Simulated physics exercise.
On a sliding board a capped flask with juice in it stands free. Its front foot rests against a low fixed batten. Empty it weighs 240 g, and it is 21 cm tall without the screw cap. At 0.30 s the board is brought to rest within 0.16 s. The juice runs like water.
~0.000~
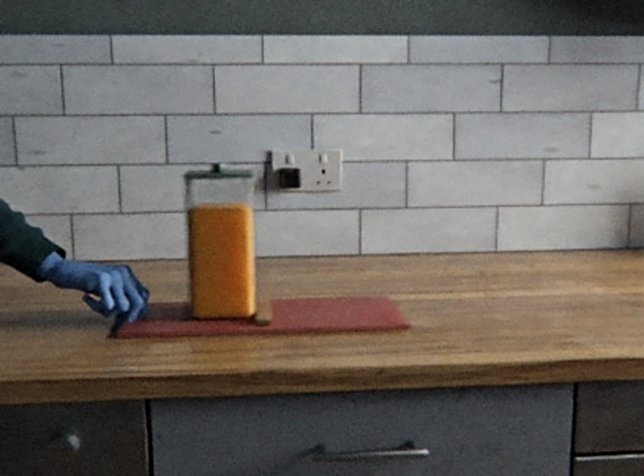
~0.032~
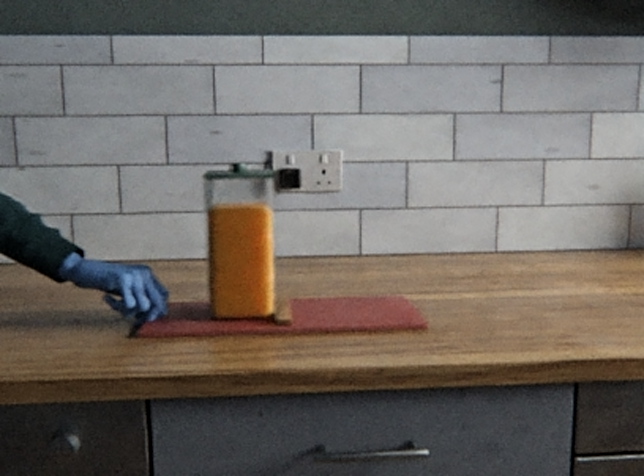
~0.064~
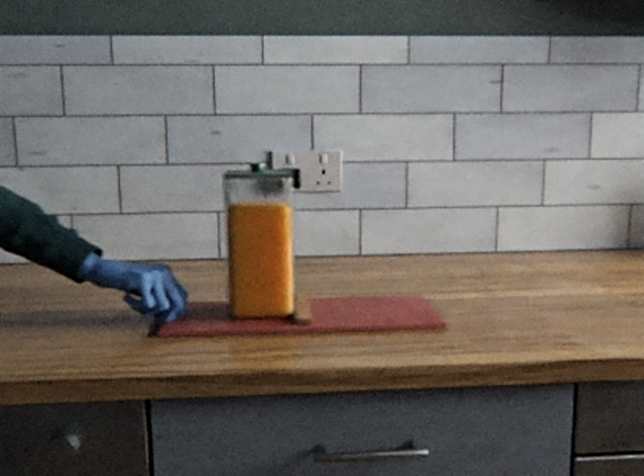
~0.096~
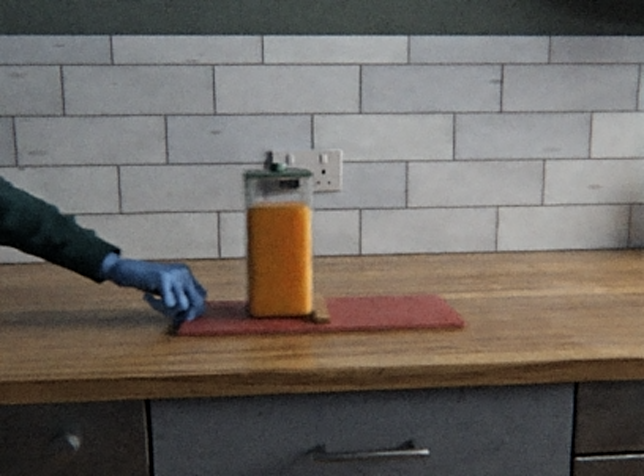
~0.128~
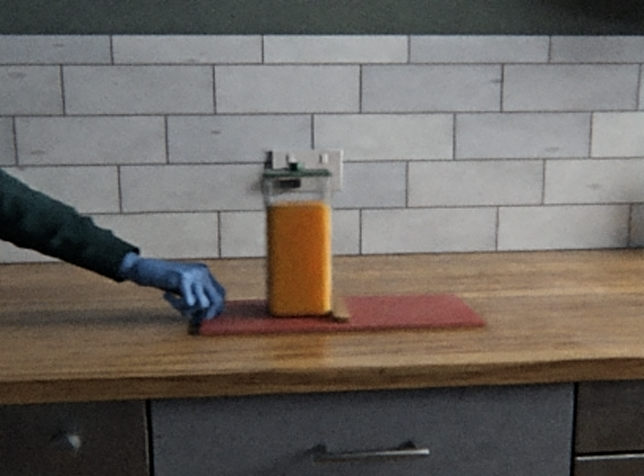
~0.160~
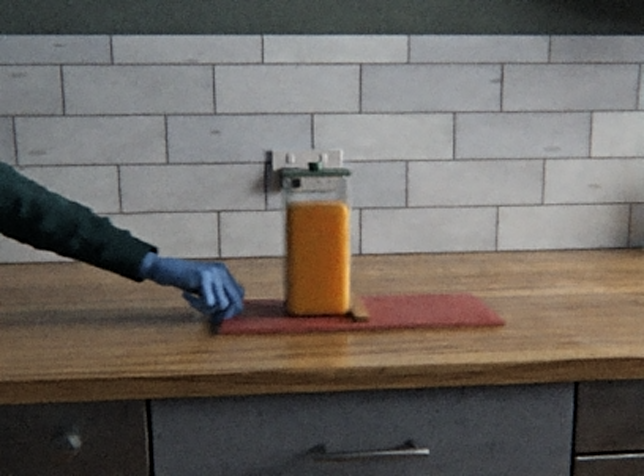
On a wooden kitchen counter, a blue-gloved hand slid a red board steadily to the right, carrying a tall, clear capped container of orange juice that stayed upright as it passed in front of a wall socket.
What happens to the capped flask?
It keeps standing.
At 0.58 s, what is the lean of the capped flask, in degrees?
It is at some 8°.
After 0.46 s the board moves at 0.00 m/s; the capped flask leans 6°.
After 0.58 s the capped flask leans 7°.
After 0.74 s the capped flask stands where it began.
After 0.96 s the capped flask stands where it began.
In the end the capped flask stands where it began.
